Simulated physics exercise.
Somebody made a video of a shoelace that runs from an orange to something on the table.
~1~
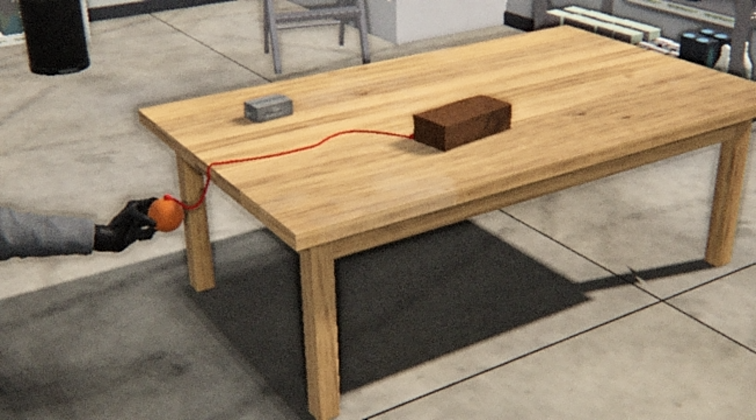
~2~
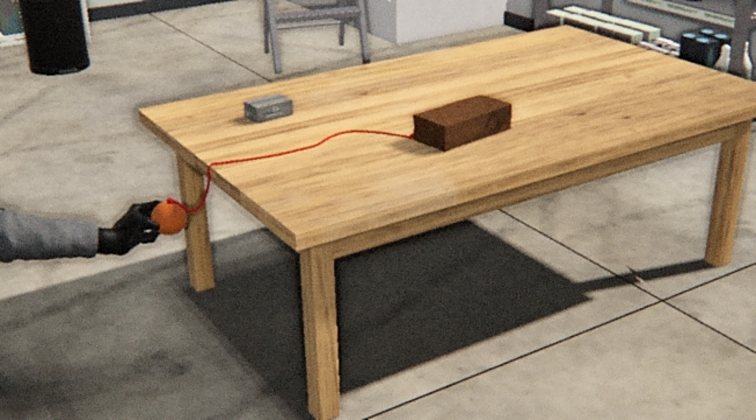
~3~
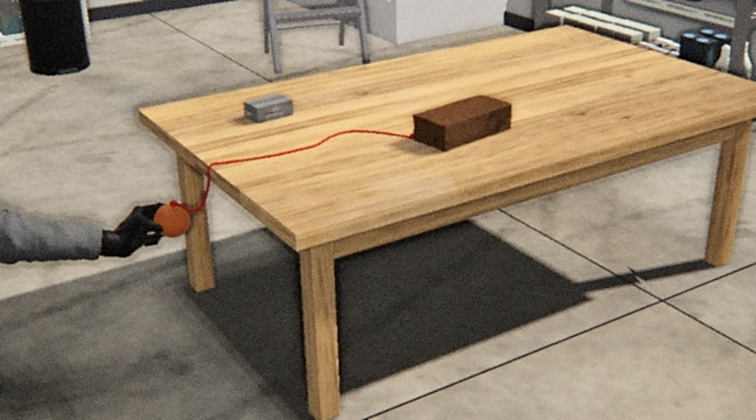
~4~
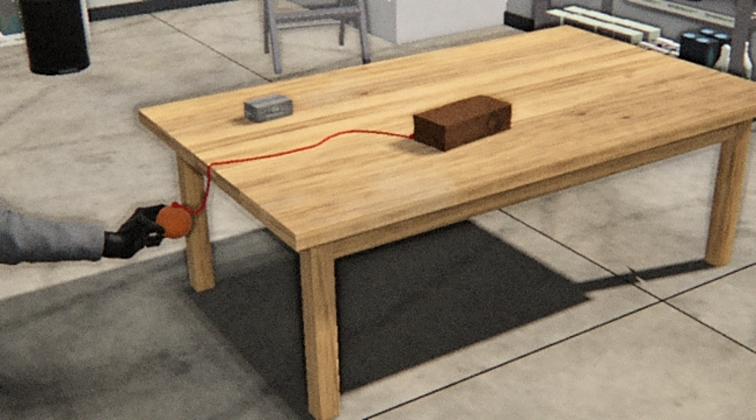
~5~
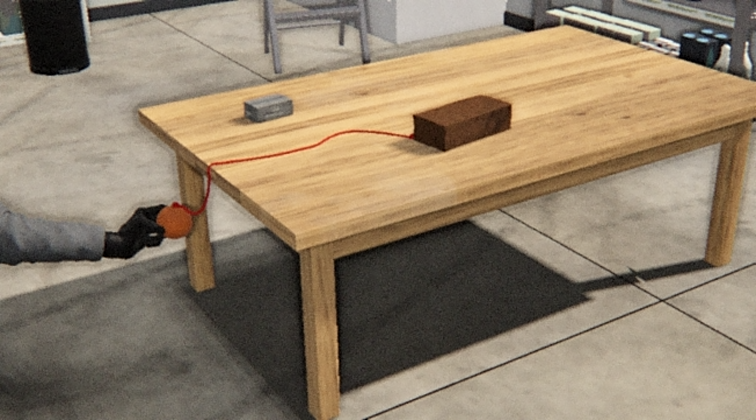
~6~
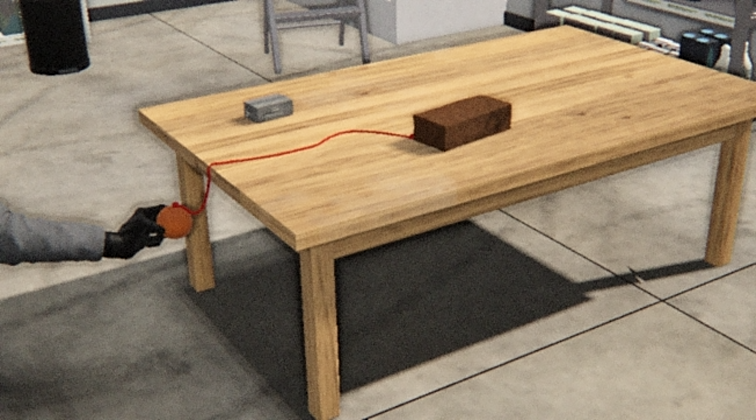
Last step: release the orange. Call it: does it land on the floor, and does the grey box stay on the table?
Called: The orange stays hanging, the grey box remains safe.
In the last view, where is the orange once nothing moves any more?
About (266, 273).
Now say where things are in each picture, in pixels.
In the first picture, orange (166, 215); brick (463, 109); grey box (268, 100).
In the second picture, orange (169, 218).
In the third picture, orange (172, 221).
In the fourth picture, orange (174, 222); shoelace through (347, 132) (288, 153).
In the fifth picture, orange (174, 222); shoelace through (347, 132) (288, 153).
In the sixth picture, orange (174, 222); brick (463, 109); grey box (268, 100); shoelace tied to the brick, with little slack.
Then, 0.60 s past the final frame, orange in the air near (265, 266); brick still; box still.
Then, 1.46 s past the final frame, orange in the air near (260, 274); brick still; box still.
When it is over, orange in the air near (266, 273); brick still; box still. The orange ends up dangling and the grey box keeps its place.
